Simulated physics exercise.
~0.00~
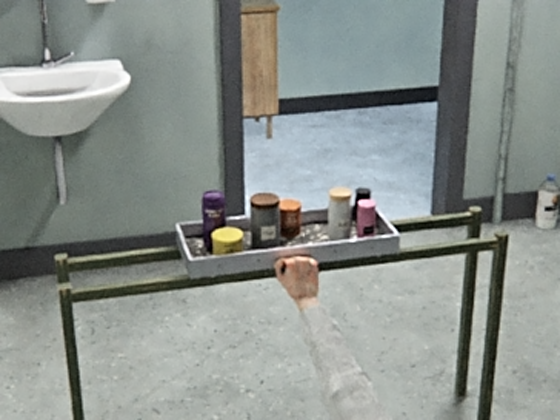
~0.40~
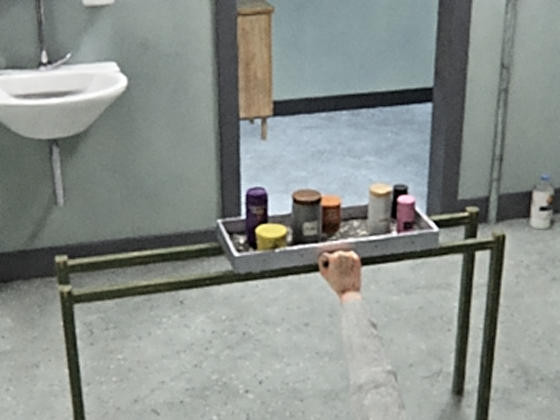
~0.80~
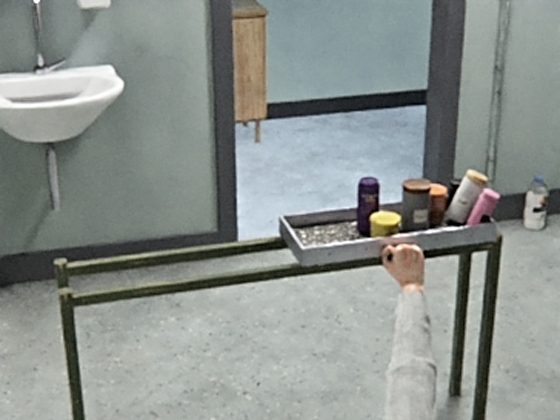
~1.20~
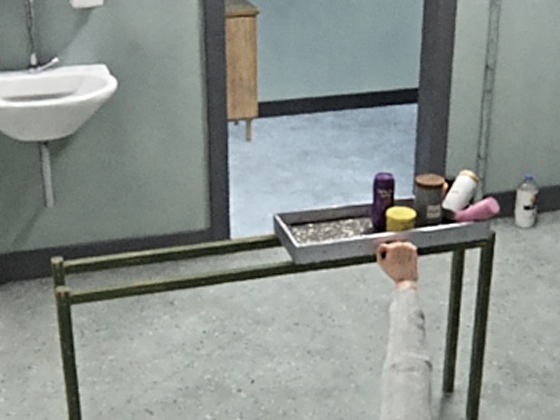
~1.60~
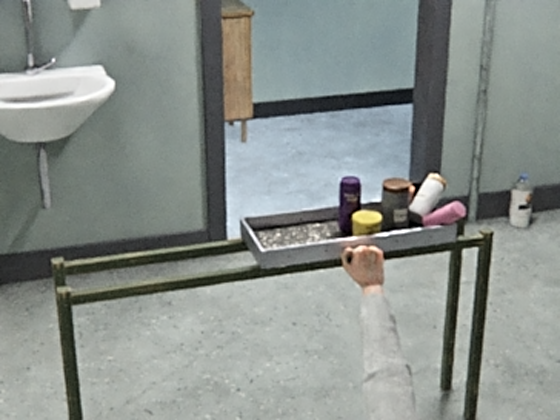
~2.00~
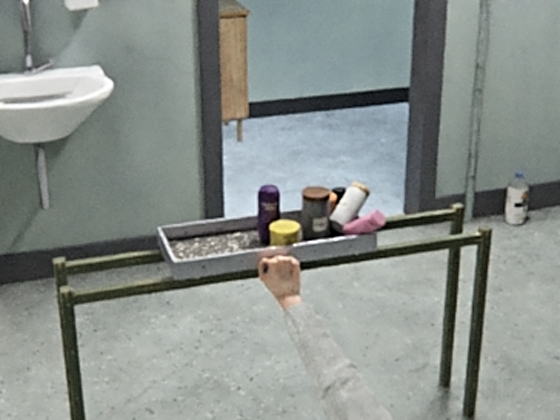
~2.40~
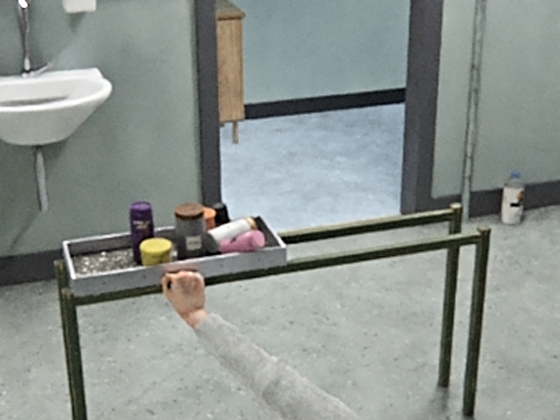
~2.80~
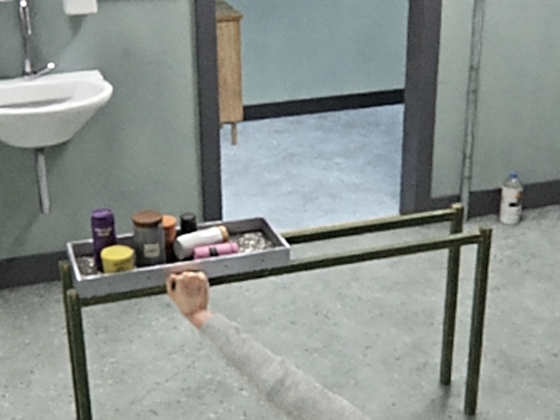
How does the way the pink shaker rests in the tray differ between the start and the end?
At the start the pink shaker stands upright in the tray, and at the end it is lying on its side.
